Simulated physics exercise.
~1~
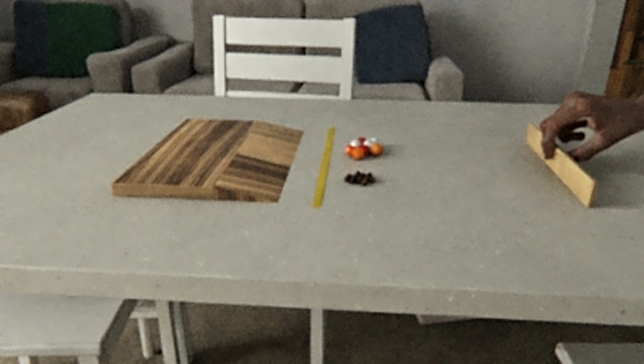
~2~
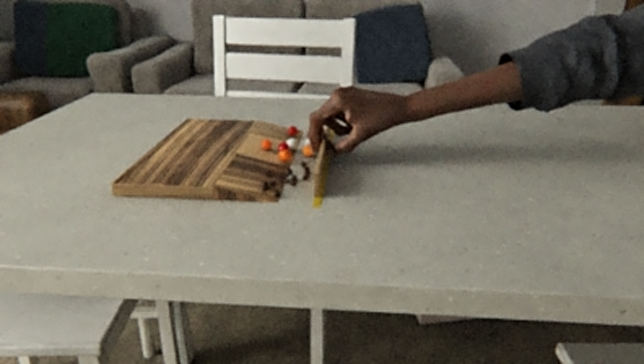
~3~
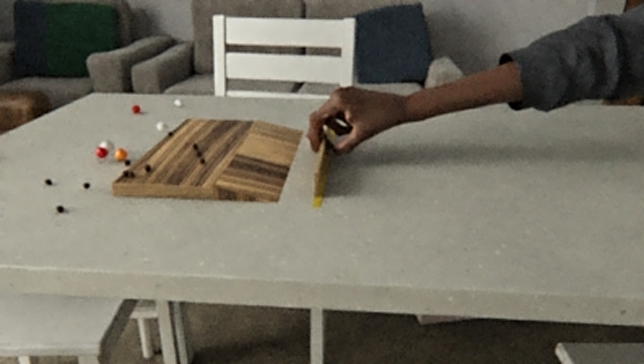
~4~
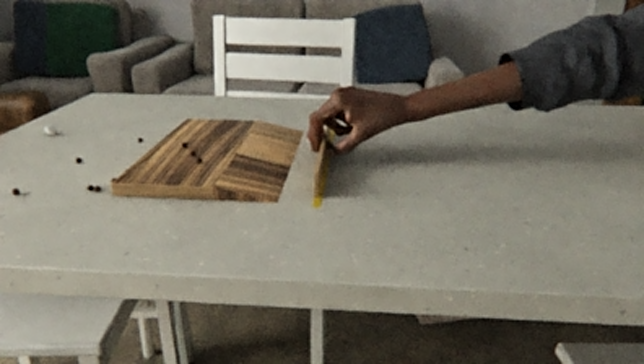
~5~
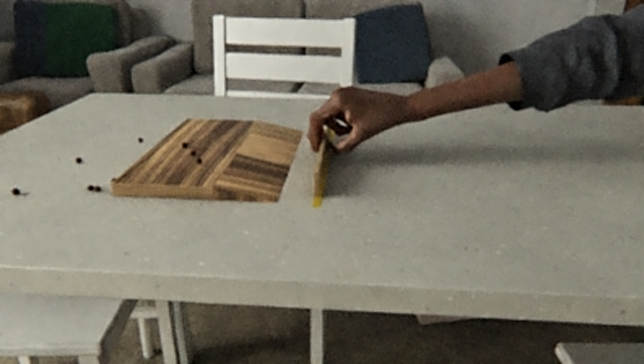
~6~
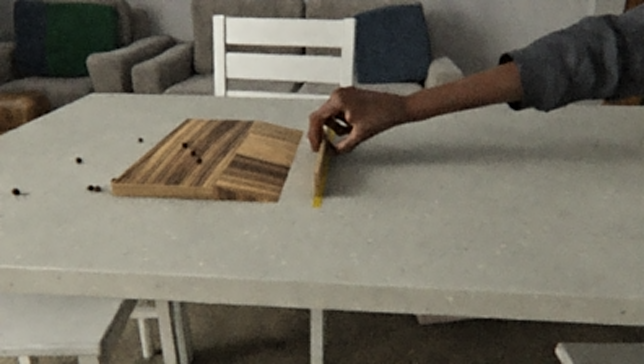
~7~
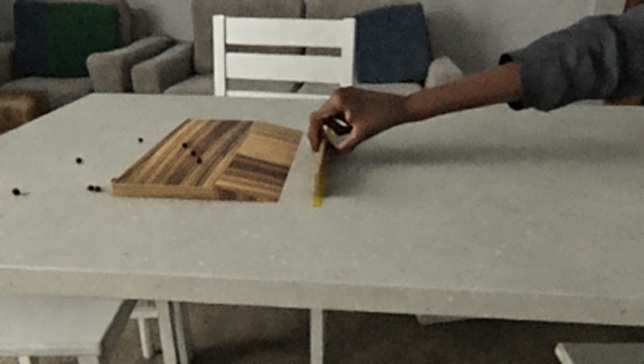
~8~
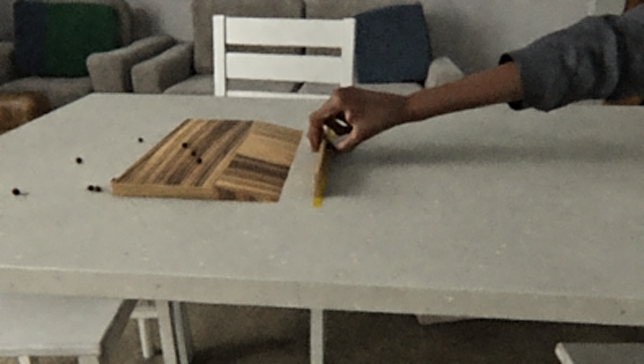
On a pale grey table in a living room, seen from the front by a still camera, a striped wooden board lies left of centre, with a white chair and grey sofas behind. To its right are a strip of yellow tape, a small heap of orange, red and white balls, and a nearer heap of dark pieces. A hand at the right sweeps a strip of wood leftward, pushing both heaps to the board, and stops at the tape. The pieces scatter on across the board and beyond it. The coloured balls roll out of view, while dark bits rest on and beyond the board as the hand stays still.
